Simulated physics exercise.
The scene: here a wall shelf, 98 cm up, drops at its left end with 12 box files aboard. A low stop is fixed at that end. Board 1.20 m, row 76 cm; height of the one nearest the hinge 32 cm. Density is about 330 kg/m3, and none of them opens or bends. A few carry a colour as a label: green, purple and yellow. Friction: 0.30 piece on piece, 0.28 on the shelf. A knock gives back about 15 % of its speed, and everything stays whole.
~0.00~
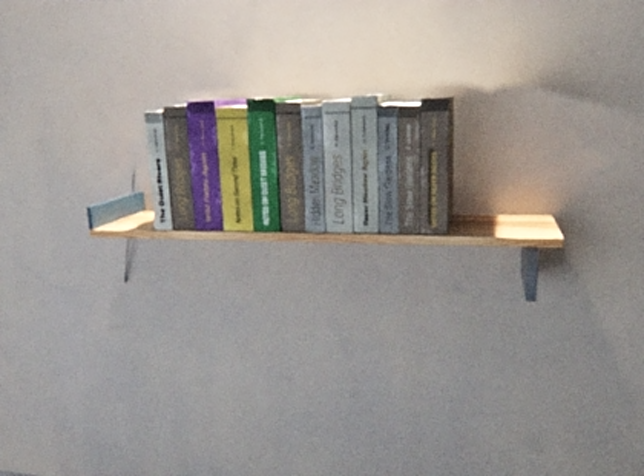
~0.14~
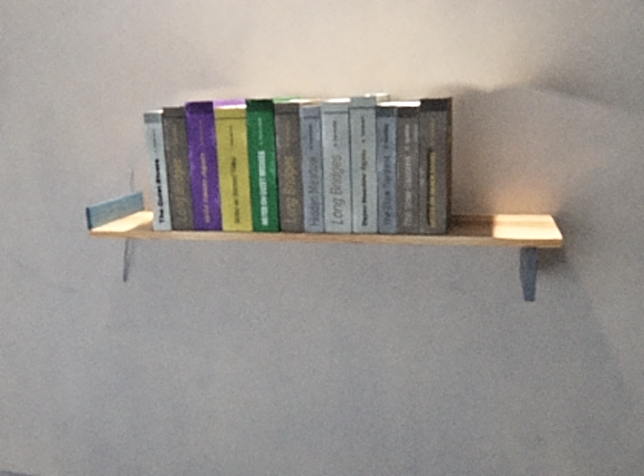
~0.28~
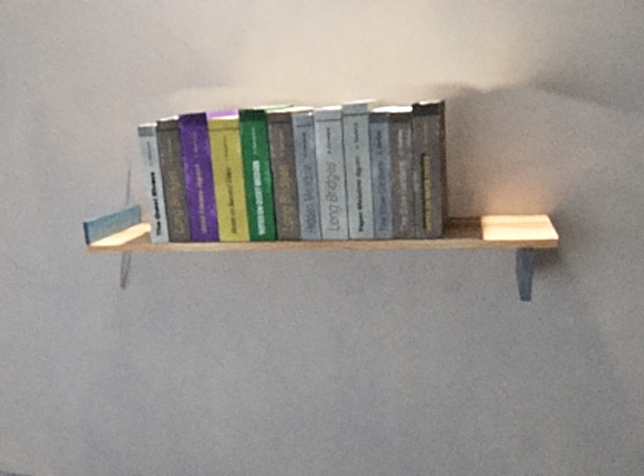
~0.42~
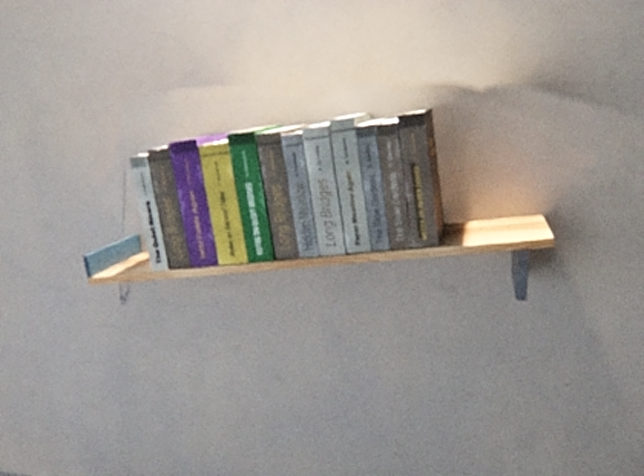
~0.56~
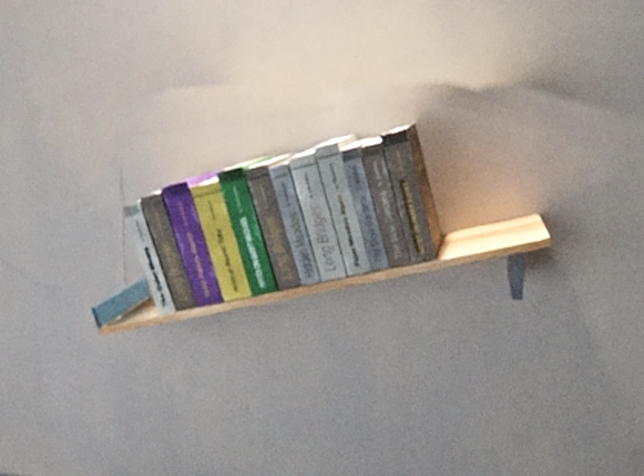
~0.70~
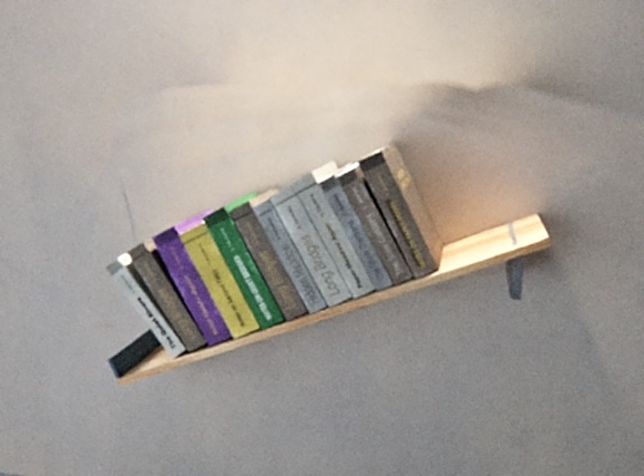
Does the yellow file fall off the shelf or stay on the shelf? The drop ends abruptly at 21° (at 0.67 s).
It is still on top.
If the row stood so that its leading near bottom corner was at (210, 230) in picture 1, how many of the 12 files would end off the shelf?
In that case 0.
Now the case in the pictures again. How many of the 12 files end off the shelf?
It comes to 0.
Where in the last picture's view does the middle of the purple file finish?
Near (155, 298).
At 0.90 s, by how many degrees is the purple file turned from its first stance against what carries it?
Some 30°.
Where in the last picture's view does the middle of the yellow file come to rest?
Near (184, 291).
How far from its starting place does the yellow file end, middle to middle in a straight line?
About 40 cm.
Around 0.78 s, none of the 12 files off the shelf, 12 disturbed; yellow file tipped 16°; purple file tipped 16°.
Around 0.90 s, none of the 12 files off the shelf, 12 disturbed; yellow file tipped 31°; green file tipped 31°.
Finally (1.4 s), none of the 12 files off the shelf, 12 disturbed; yellow file tipped 34°; purple file tipped 34°; green file tipped 34°. Seen by the last camera, middles, yellow file near (184, 290), purple file near (155, 298).
